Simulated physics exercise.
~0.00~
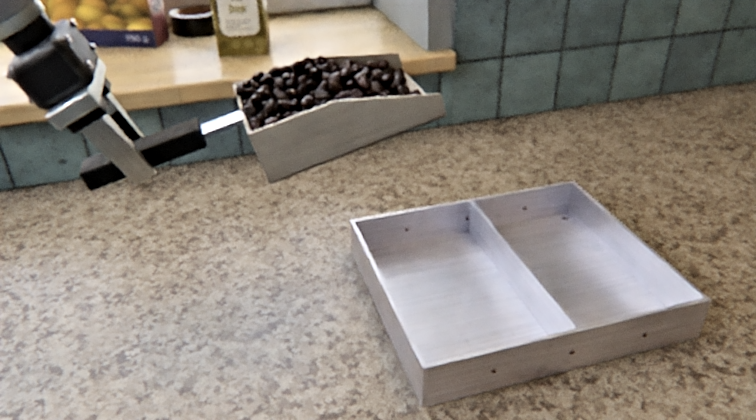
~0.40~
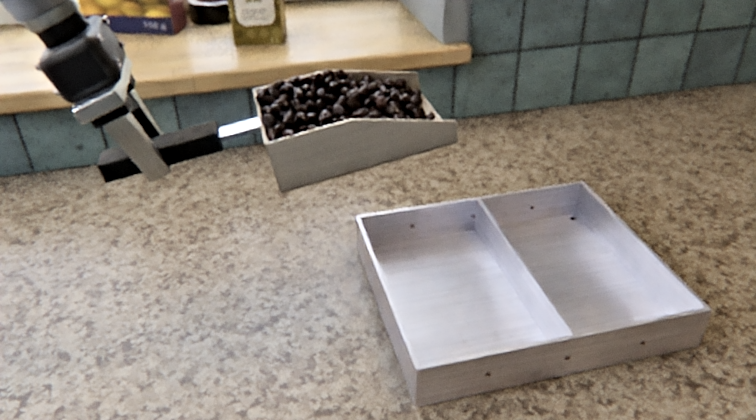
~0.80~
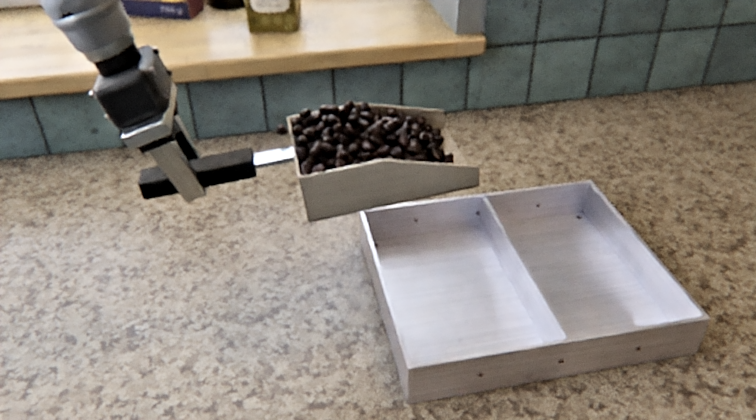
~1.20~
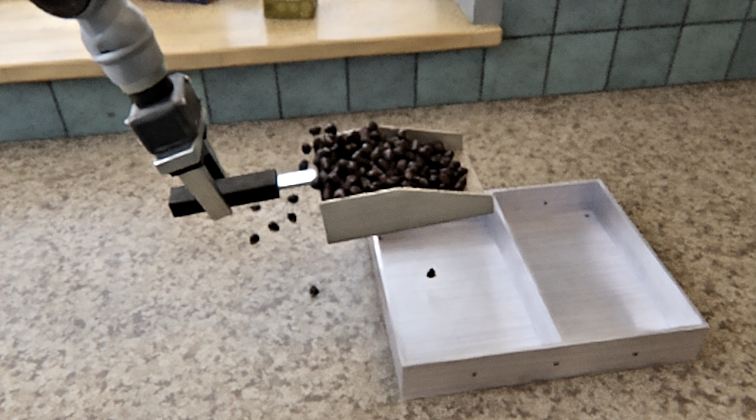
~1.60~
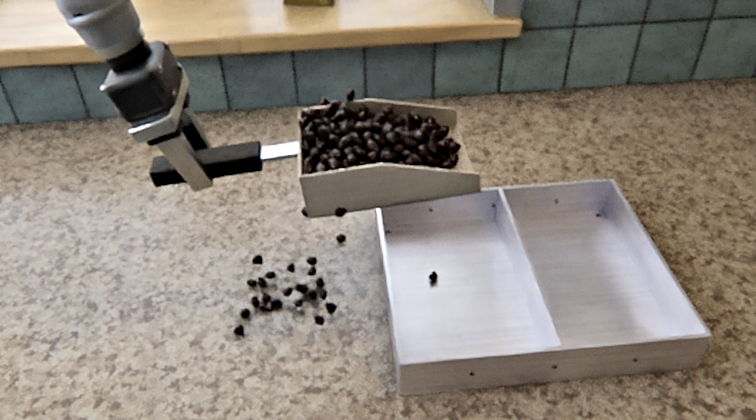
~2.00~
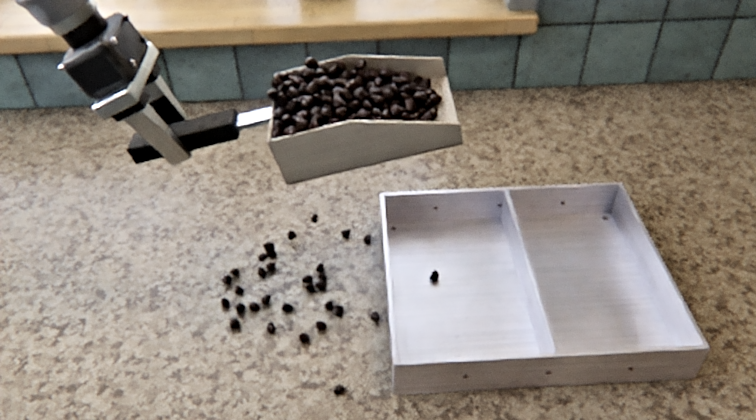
A gripped scoop of dark beans lowers toward a tray, spills some outside, then rises.
